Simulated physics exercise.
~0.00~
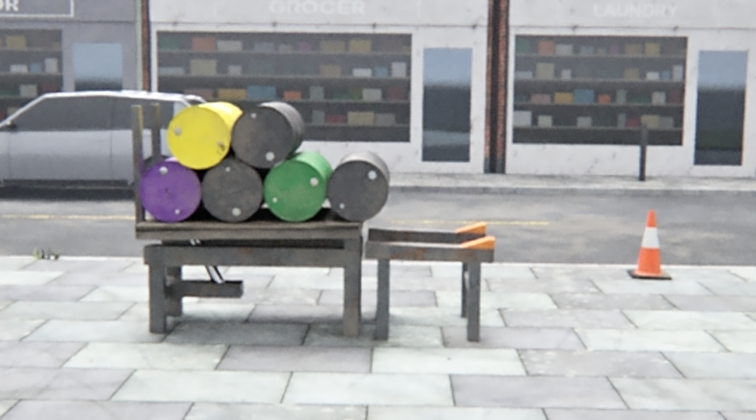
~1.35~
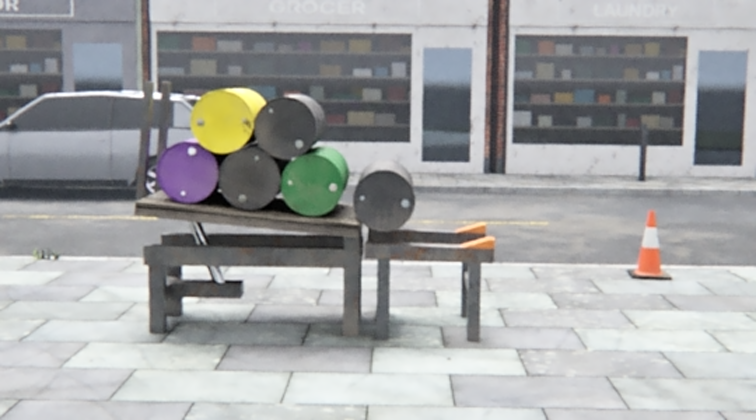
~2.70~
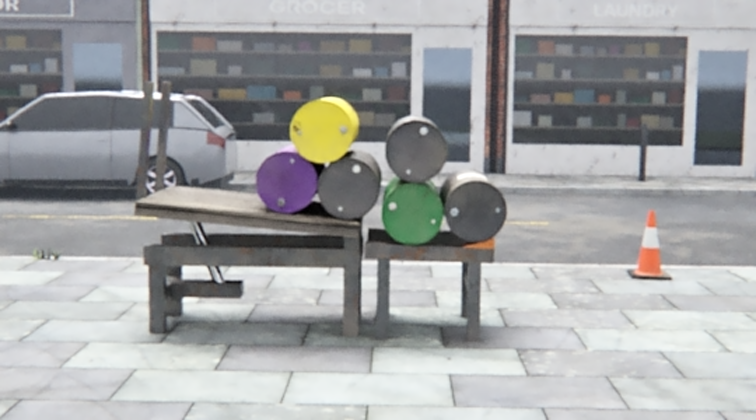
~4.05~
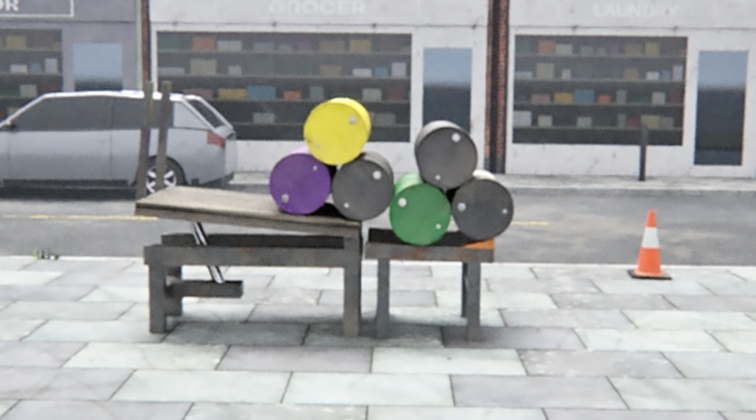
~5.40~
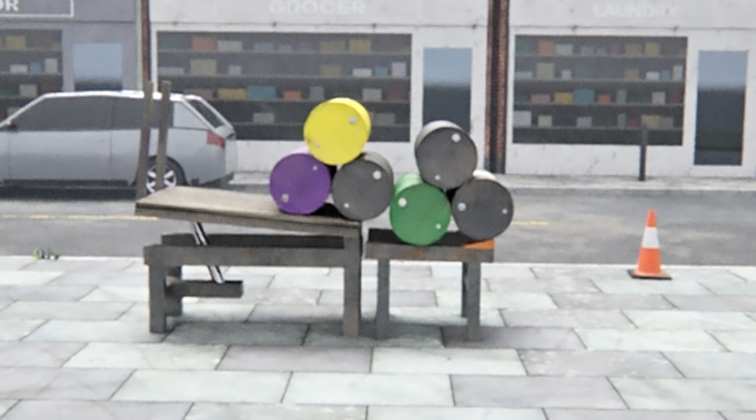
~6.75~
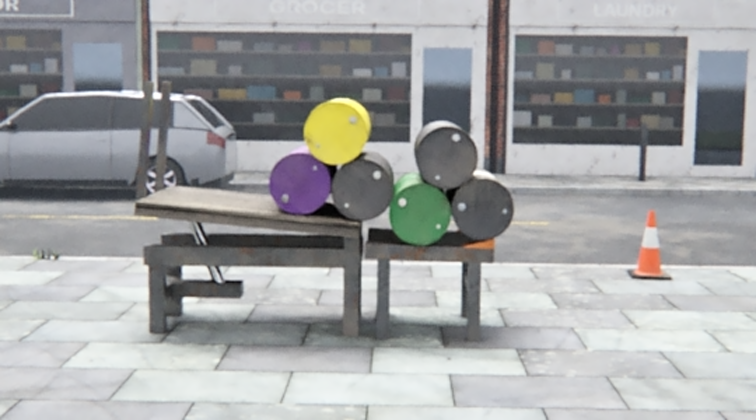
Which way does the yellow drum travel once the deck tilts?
The yellow drum moves to the right, carried along on top of the purple drum and a dark one.
Stacked drums rolling right down a tilting deck, two dark ones and the green reaching the rack, the rest stopping behind.
